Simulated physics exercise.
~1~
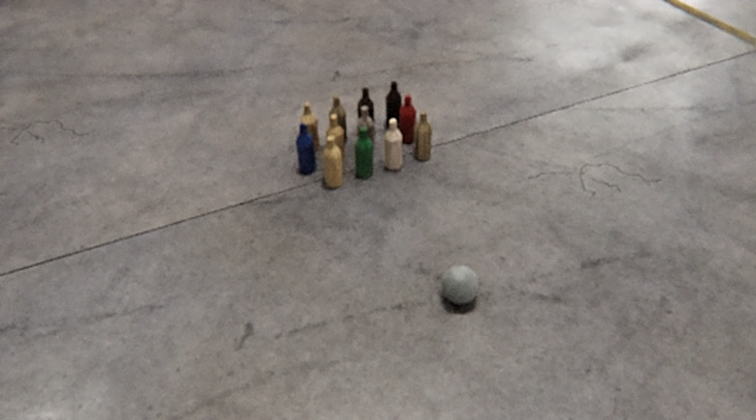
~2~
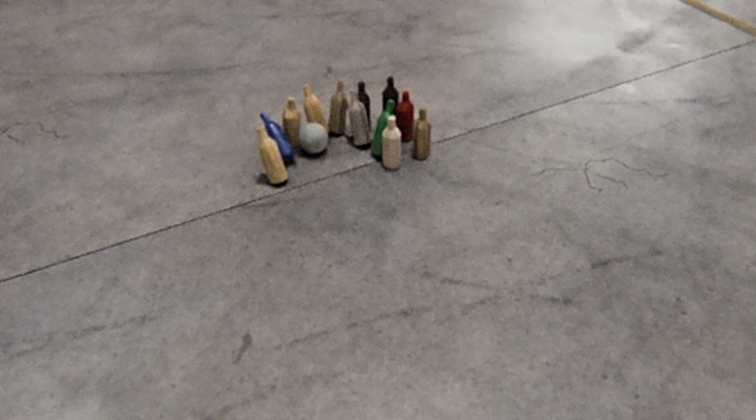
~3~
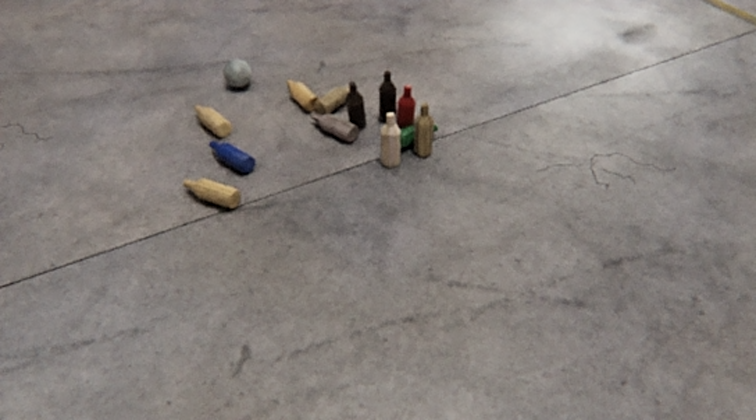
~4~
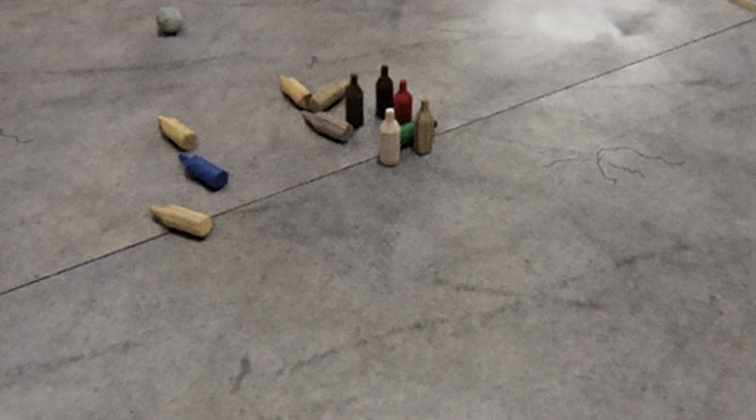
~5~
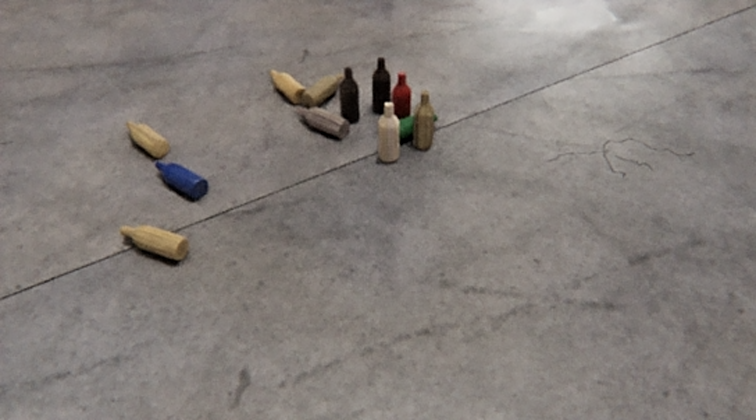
Bottle-shaped skittles on a concrete floor being struck by a grey ball that rolls away left, several toppling while others stay upright.
